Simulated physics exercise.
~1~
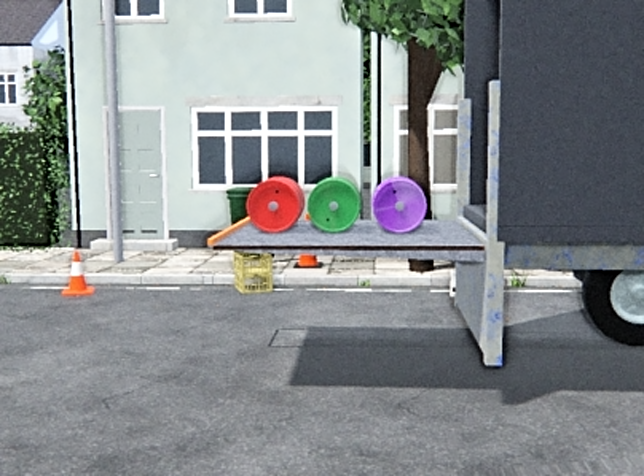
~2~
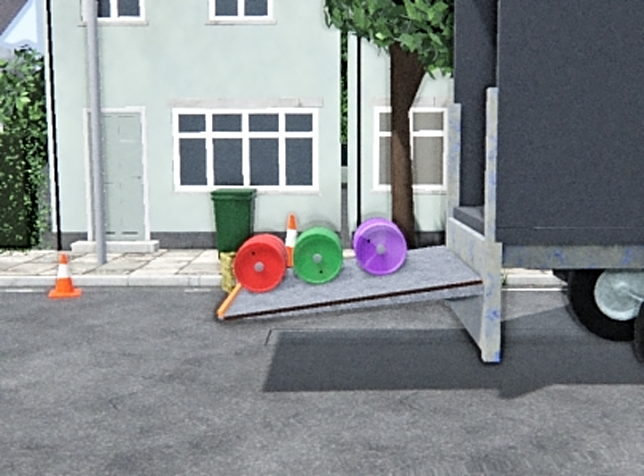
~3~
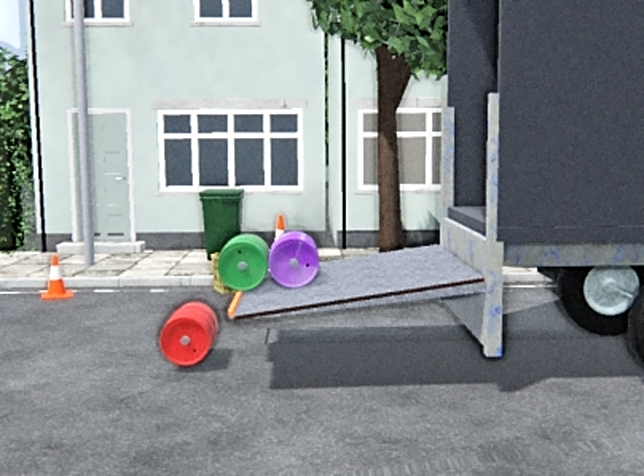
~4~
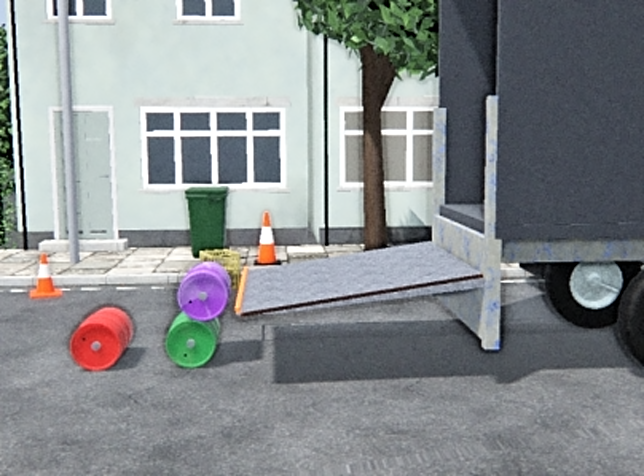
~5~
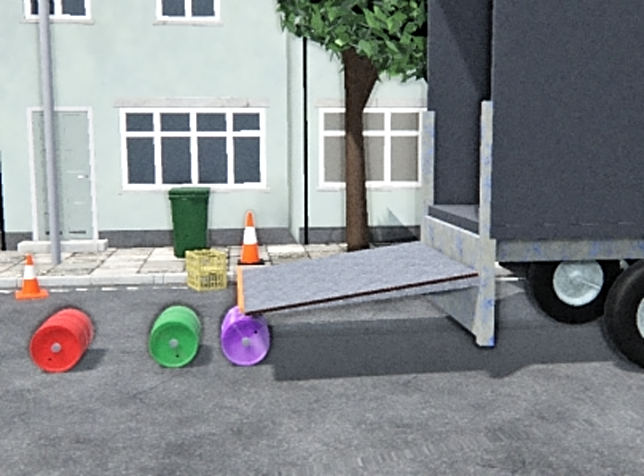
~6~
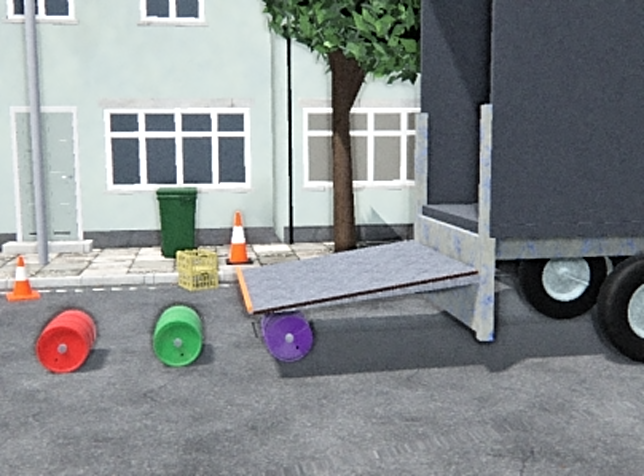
On a street beside a pale green house, a truck's tail-lift lowers and tips outwards, and red, green and purple barrels roll left off it onto the road. The purple one drops last and rolls back right, ending beneath the sloping platform, with the others lying to its left.
